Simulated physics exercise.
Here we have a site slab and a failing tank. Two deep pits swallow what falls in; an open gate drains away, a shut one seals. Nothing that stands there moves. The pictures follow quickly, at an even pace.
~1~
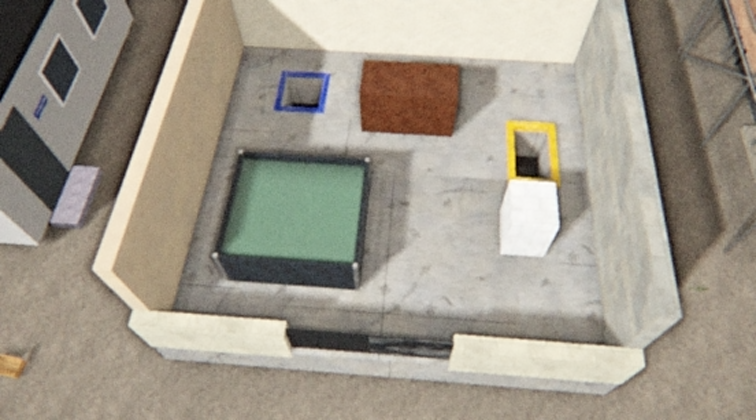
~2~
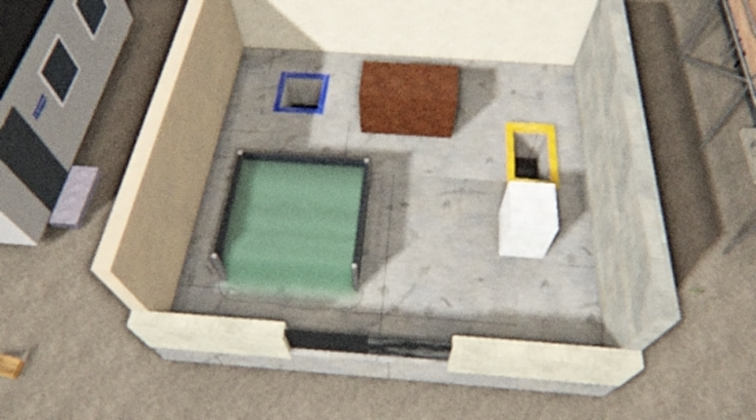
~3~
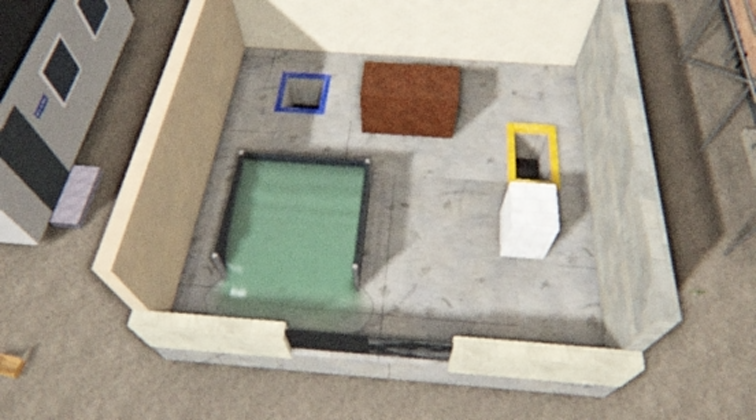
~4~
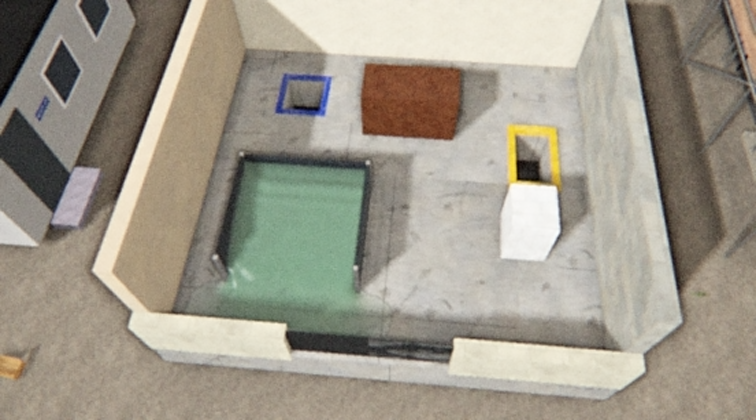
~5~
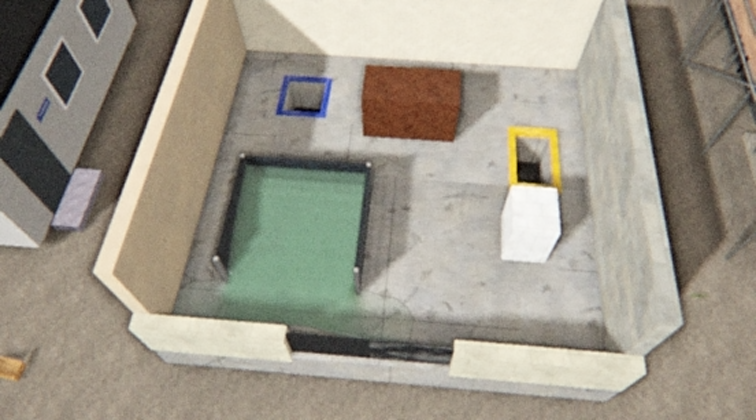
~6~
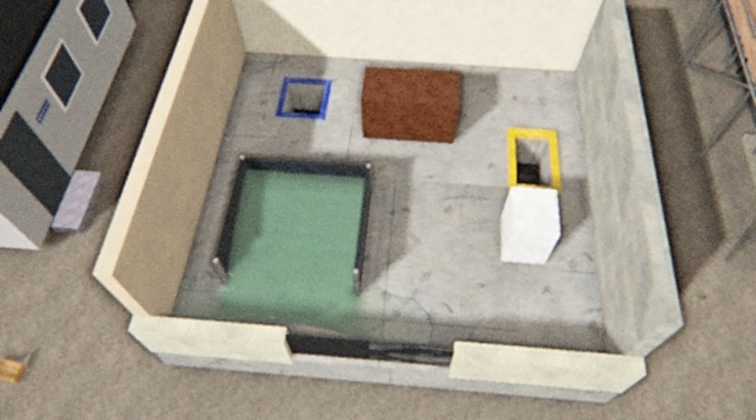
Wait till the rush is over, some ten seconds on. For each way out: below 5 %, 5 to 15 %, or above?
In the end: The gate takes not even 5 %; the blue pit takes from 5 to 15 %; the yellow pit takes not even 5 %.
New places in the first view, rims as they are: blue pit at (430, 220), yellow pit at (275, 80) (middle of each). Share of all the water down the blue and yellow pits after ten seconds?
Parts in a hundred: Blue 4, yellow 8.
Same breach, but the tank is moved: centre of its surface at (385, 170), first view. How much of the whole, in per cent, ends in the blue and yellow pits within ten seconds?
Parts in a hundred: Blue 15, yellow 4.
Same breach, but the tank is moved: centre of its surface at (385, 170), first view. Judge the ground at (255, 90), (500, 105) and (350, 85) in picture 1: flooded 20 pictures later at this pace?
One after the other: Flooded, free of water, free of water.
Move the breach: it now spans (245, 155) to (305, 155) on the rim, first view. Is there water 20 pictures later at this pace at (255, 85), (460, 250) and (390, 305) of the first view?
In turn: Flooded, no water, not flooded.
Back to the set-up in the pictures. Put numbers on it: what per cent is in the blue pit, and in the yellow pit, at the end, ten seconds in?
Near 12 and 2 in a hundred.
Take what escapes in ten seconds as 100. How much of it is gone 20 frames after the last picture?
About 15 per cent.
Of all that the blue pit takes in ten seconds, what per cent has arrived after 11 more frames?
Some 0 per cent.
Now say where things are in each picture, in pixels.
The first frame shows the tank at (295, 209) is whole and still.
In the second frame, water pours out at (290, 277) and has run to (223, 282).
In the third frame, the front is at (212, 302), out from the gap at (291, 277).
In the fourth frame, the front is at a hidden place, out from the gap at (292, 280).
In the fifth frame, water pours out at (292, 282) and has run to a hidden place.
In the sixth frame, water pours out at (292, 283) and has run to a hidden place.
A moment on, water covers 20 % of the floor; the gate 0 %, the blue pit 0 %, the yellow pit 0 %.
Next, water covers 40 % of the floor; the gate 0 %, the blue pit 0 %, the yellow pit 0 %.
Then, water covers 60 % of the floor; the gate 0 %, the blue pit 2 %, the yellow pit 0 %.
Later, water covers 85 % of the floor; the gate 0 %, the blue pit 6 %, the yellow pit 1 %.
In the end, water covers 95 % of the floor; the gate 0 %, the blue pit 12 %, the yellow pit 2 %.
